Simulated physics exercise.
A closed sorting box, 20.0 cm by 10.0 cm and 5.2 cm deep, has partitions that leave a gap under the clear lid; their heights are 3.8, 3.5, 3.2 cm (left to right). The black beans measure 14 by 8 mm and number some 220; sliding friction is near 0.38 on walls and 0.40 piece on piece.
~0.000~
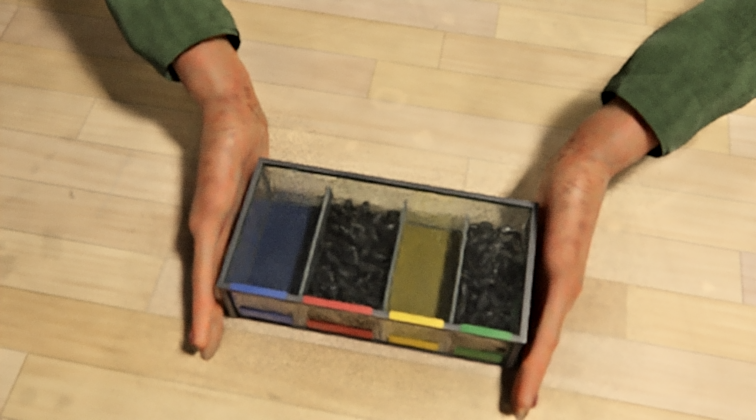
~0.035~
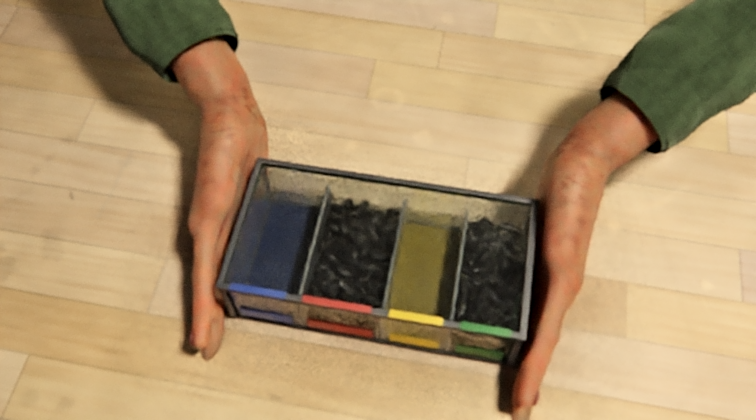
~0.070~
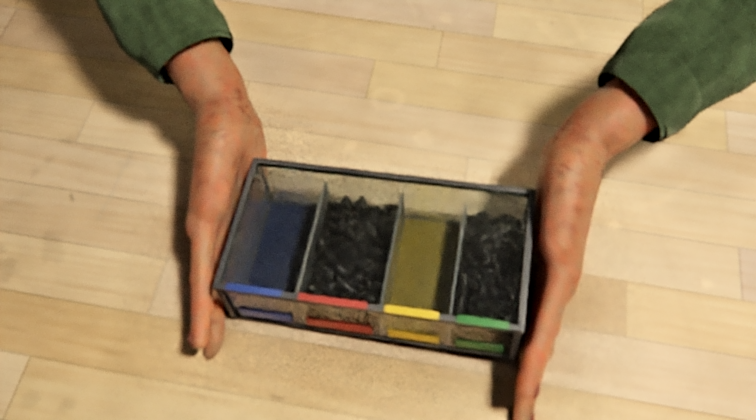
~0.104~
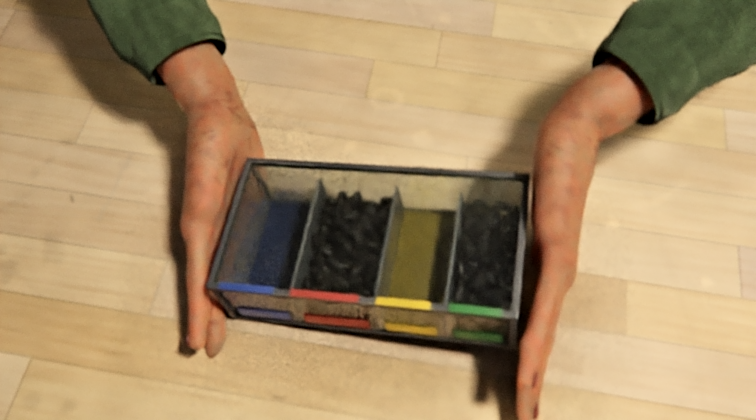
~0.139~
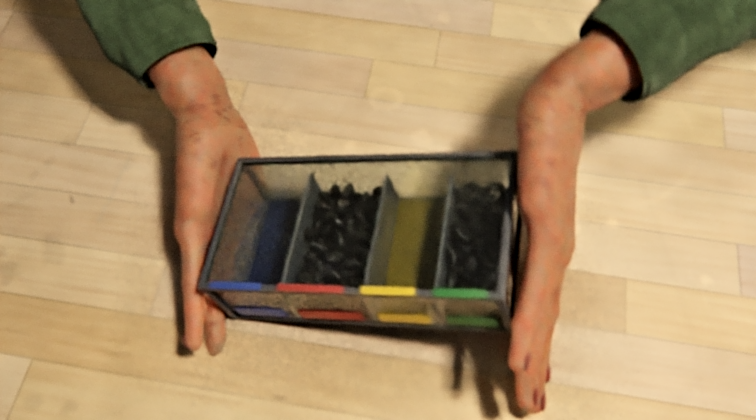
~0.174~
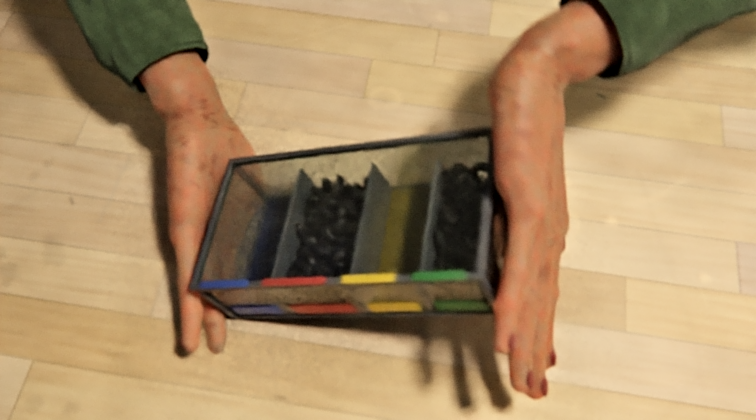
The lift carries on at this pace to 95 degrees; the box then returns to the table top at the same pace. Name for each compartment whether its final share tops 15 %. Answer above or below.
Red above, blue below, green below, yellow below.
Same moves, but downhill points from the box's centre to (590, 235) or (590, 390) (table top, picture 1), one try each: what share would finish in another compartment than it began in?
Some 15 and 20 per cent.
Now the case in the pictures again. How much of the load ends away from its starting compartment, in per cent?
Some 40 per cent.
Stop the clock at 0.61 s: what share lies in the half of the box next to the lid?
Roughly 70 per cent.
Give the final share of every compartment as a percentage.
Red 75, blue 10, green 10, yellow 10.
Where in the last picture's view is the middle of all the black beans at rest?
At about (353, 265).
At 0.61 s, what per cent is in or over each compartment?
Red 55; blue 5; green 25; yellow 10.
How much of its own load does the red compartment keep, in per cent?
About 80 per cent.
Then, at 0.61 s, tilt 94 degrees; red 55 %, blue 5 %, green 25 %, yellow 10 %.
After 0.90 s, tilt 39 degrees; red 75 %, blue 10 %, green 10 %, yellow 10 %.
After 1.29 s, tilt 0 degrees; red 75 %, blue 10 %, green 10 %, yellow 10 %.
In the end, at 1.7 s, red 75 %, blue 10 %, green 10 %, yellow 10 %.
